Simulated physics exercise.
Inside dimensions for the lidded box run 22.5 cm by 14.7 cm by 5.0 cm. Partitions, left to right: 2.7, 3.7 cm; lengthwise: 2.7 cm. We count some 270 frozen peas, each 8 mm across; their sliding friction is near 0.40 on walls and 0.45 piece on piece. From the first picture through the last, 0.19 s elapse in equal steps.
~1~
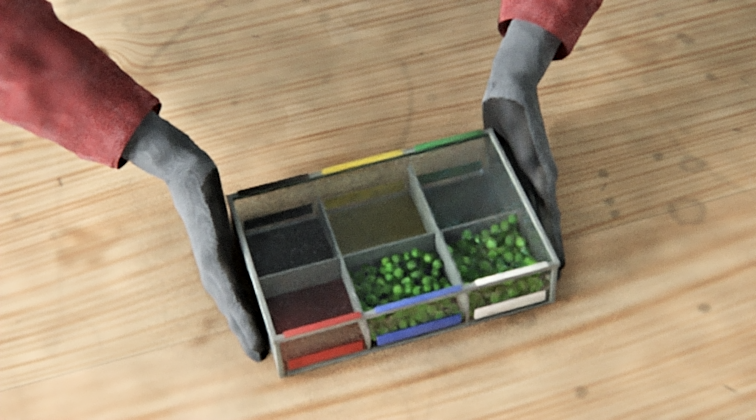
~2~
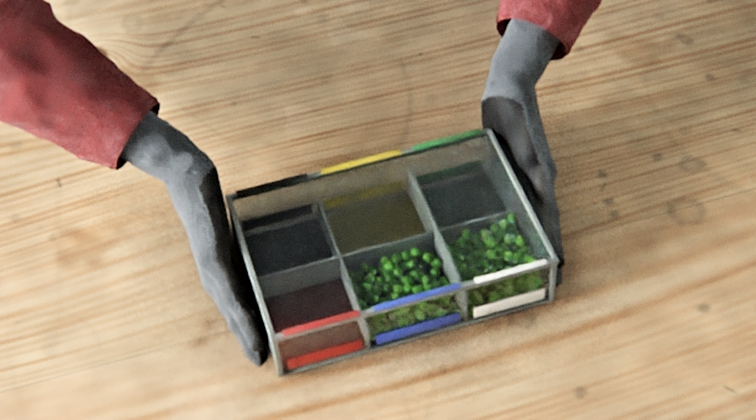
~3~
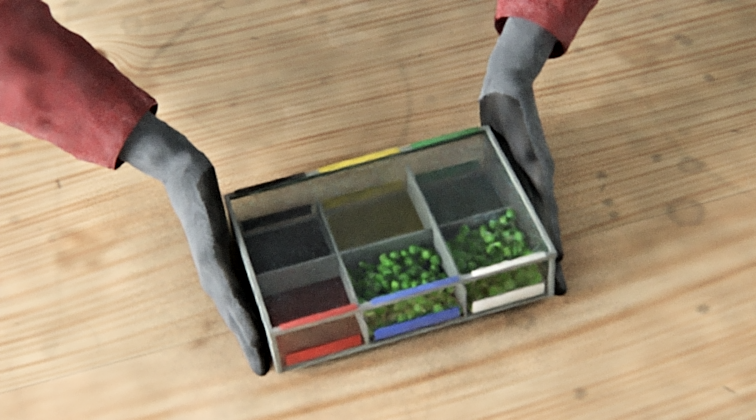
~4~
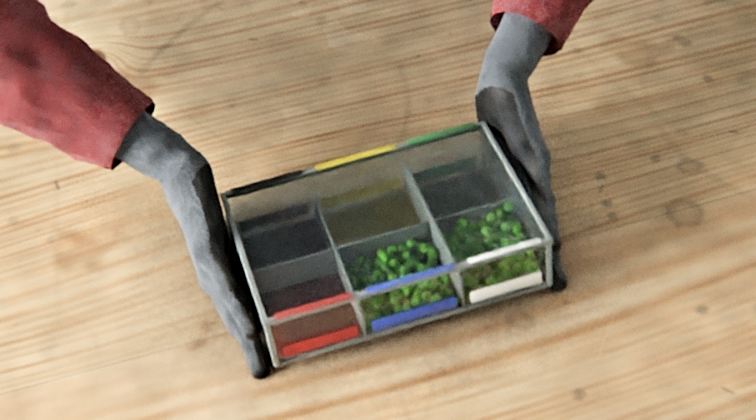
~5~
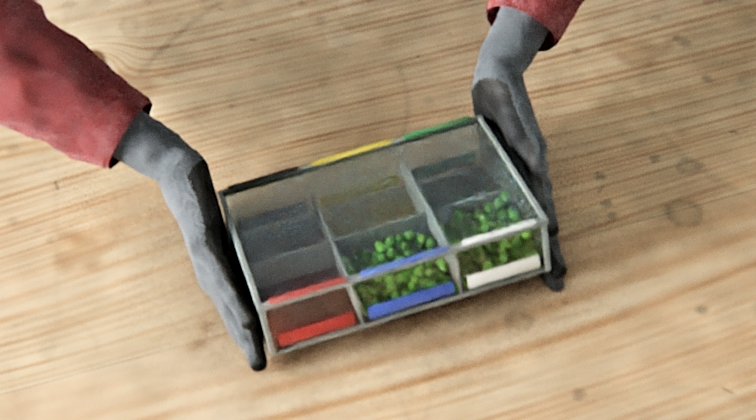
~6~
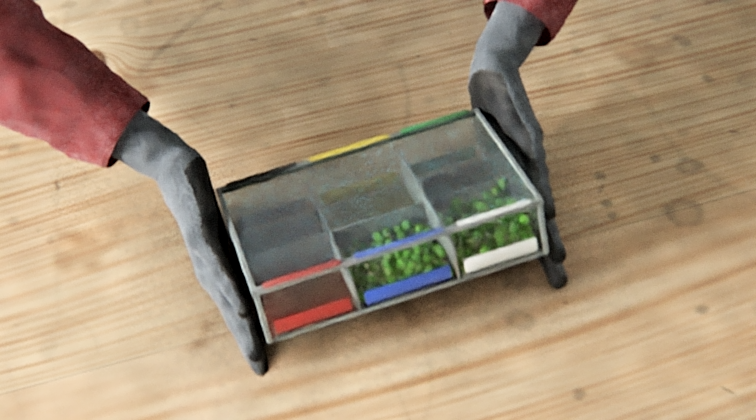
To begin with, two gray-gloved hands hold a clear, divided box level above a wooden tabletop, with green peas in the front compartments marked blue and white. The hands then gradually raise its front edge, tilting the box modestly toward its back left corner, while the peas remain in those same two compartments.
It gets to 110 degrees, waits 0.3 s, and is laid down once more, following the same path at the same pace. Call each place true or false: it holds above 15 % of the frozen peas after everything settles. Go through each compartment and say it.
Red: False, blue: False, green: True, yellow: True, white: False, black: True.
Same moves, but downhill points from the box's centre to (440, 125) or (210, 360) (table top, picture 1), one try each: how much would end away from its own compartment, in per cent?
Around 80 % for the first direction, around 55 % for the second.
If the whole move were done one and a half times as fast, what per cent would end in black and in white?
That way black would end with 25 per cent and white with 0 per cent.
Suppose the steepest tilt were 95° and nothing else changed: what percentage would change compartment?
Result: Some 90 %.
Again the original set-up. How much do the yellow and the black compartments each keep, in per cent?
In yellow it's 35, in black it's 30.
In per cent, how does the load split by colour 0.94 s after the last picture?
It splits as red 0, blue 0, green 35, yellow 35, white 5 and black 20 percent.
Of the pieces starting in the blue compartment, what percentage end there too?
Share retained: Some 0 per cent.
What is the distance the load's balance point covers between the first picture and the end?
I'd put it at close to 9.0 cm.
Then, 0.94 s after the last picture, tilt 110 degrees; green 35 %, yellow 35 %, white 5 %, black 20 %.
Then, 1.57 s after the last picture, tilt 58 degrees; green 40 %, yellow 30 %, black 30 %.
Then, 2.24 s after the last picture, tilt 0 degrees; green 40 %, yellow 35 %, black 30 %.
In the end, red 0 %, blue 0 %, green 40 %, yellow 35 %, white 0 %, black 30 %.
